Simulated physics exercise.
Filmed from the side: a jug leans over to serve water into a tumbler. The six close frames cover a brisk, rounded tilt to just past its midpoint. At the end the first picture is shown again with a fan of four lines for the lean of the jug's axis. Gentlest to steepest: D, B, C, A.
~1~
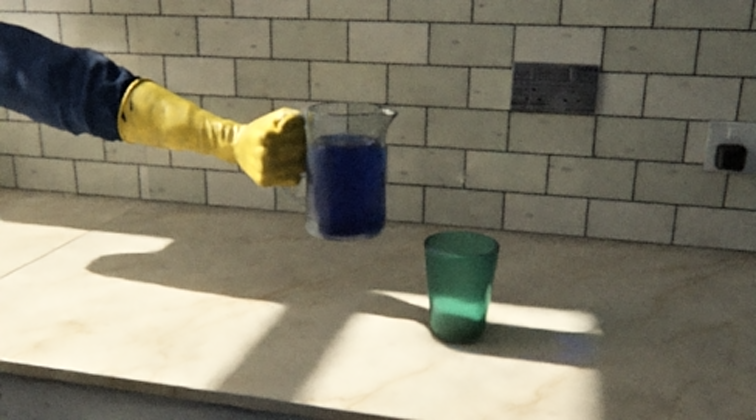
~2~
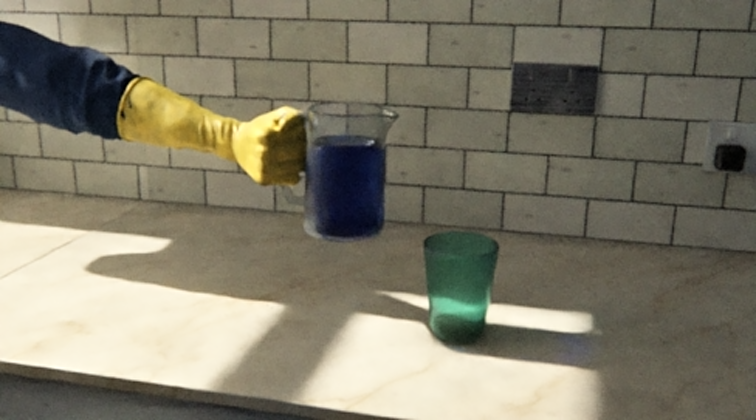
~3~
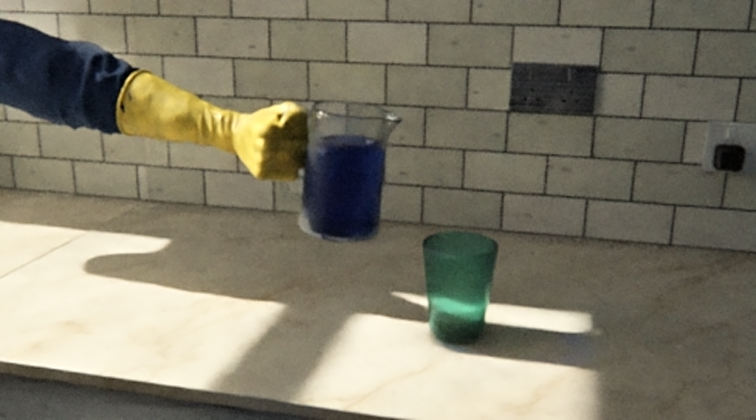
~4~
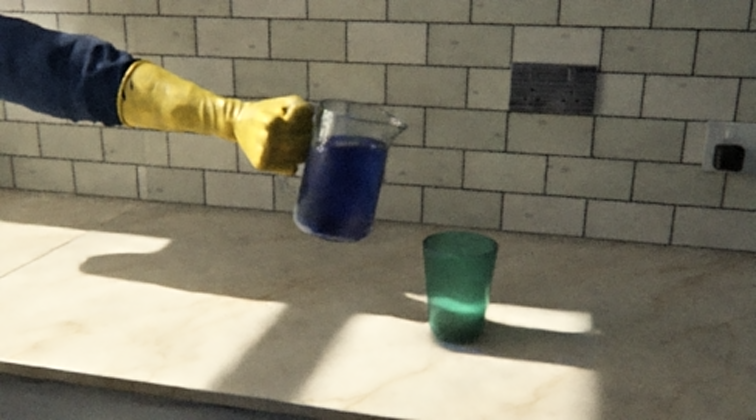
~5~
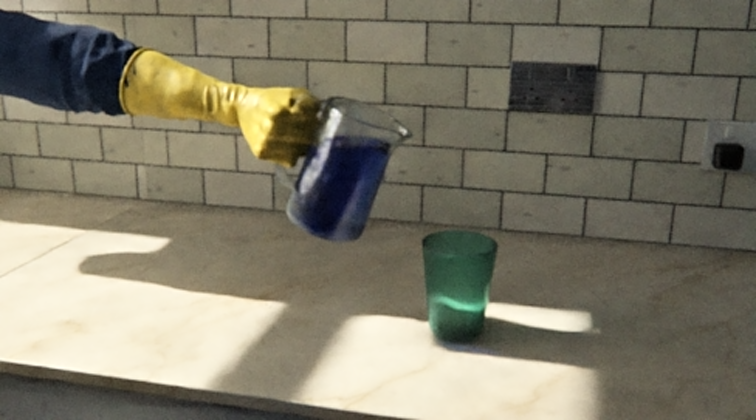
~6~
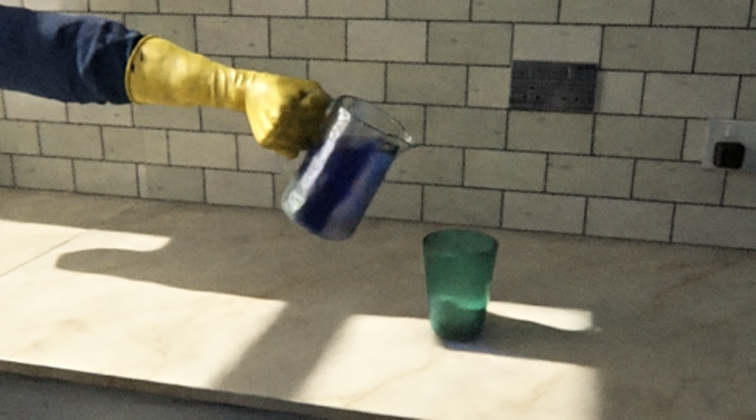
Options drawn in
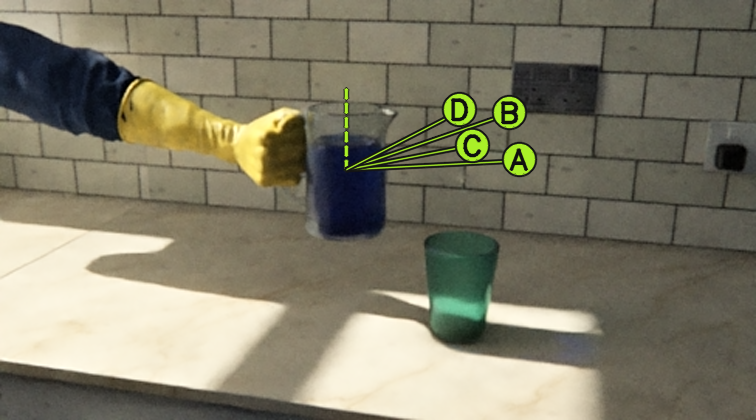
A hand in a yellow rubber glove, its arm in a dark blue sleeve, reaches in from the left above a sunlit, pale marble-look counter, seen from the side against a cream tiled wall. It holds a clear jug of deep blue liquid, with a green tumbler standing lower to the right. The jug starts upright, then leans steadily rightward, its liquid still inside, while the view stays still.
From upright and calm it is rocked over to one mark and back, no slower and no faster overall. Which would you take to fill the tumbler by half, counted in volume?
Choose B.
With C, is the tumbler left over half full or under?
Over half.
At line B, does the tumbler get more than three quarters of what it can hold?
No, less.
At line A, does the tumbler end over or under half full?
Over half.
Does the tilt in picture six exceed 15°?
Yes.
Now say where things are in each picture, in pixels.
In the first frame, upright, lip at (396, 114); rim of the tumbler round (462, 243); nothing has left yet.
In the second frame, upright, lip at (397, 116); nothing has left yet.
In the third frame, tipped about 6°, lip at (400, 120); nothing has left yet.
In the fourth frame, tipped about 12°, lip at (406, 127); nothing has left yet.
In the fifth frame, tipped about 20°, lip at (411, 135); nothing has left yet.
In the sixth frame, tipped about 28°, lip at (416, 145); nothing has left yet.
On the marked copy, A at (502, 161); B at (493, 118); C at (455, 148); D at (444, 119).
Choosing A, the tumbler ends with about 83 % of what it can hold; 8 % of the water is spilt.
Choosing B, the tumbler ends with about 48 % of what it can hold.
Choosing C, the tumbler ends with about 71 % of what it can hold.
Choosing D, the tumbler ends with about 29 % of what it can hold.
